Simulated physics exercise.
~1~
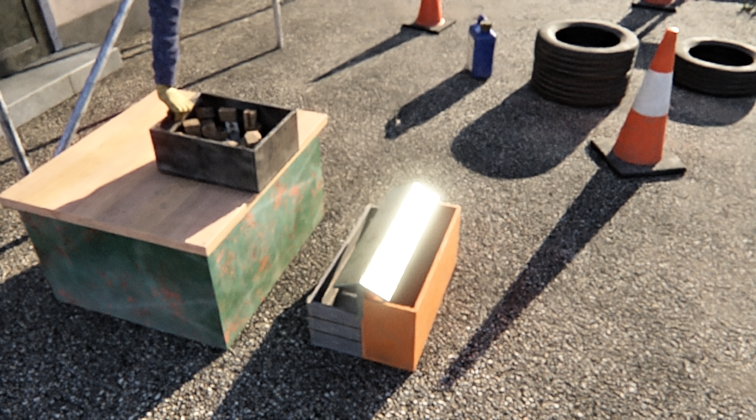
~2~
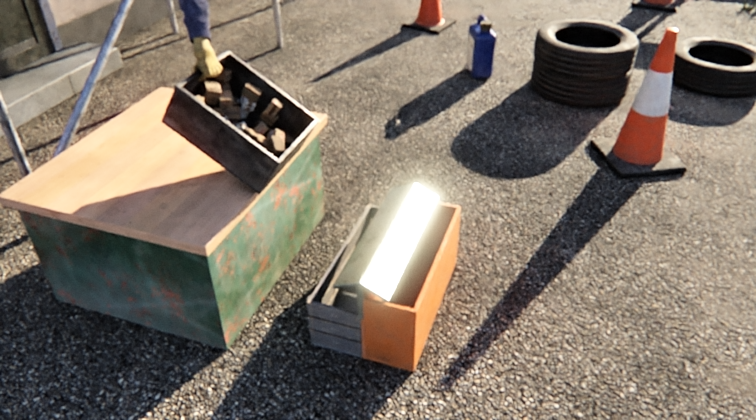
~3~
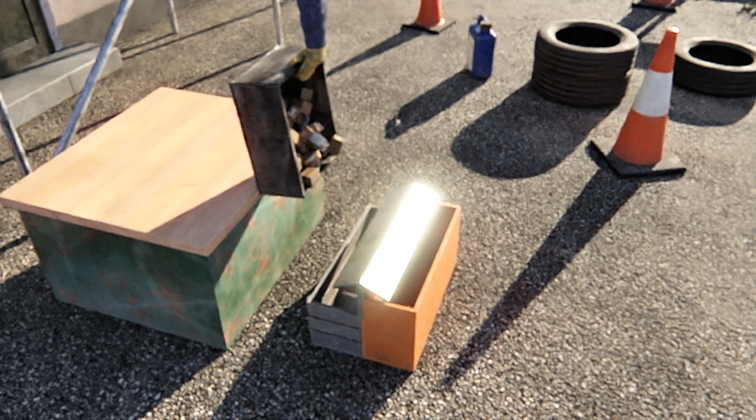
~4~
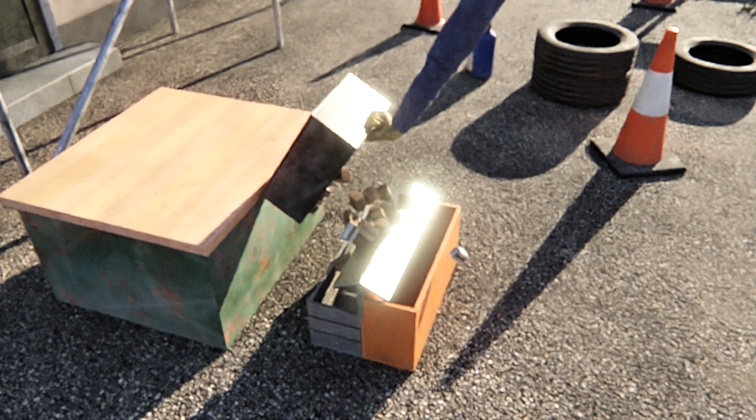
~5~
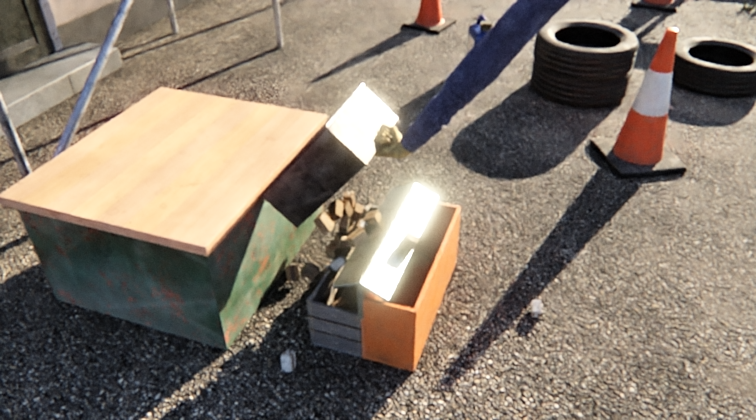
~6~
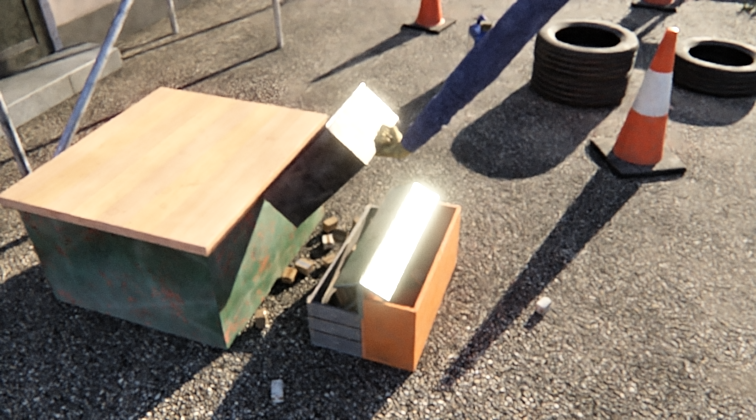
At the start, a gloved hand holds a black box of small brown parcels on a wooden-topped green bench, with a grey tub and an orange tote below, a bright steel ridge over them. The hand tilts the box toward the right edge of the bench. It swings past upright over the edge, and the parcels slide toward its mouth. Tipped further, the box pours them in a clump onto the grey tub and ridge, while a few scatter. At the end, the box stays upturned, with several parcels on the ground beside the bench and one lying right of the tote.
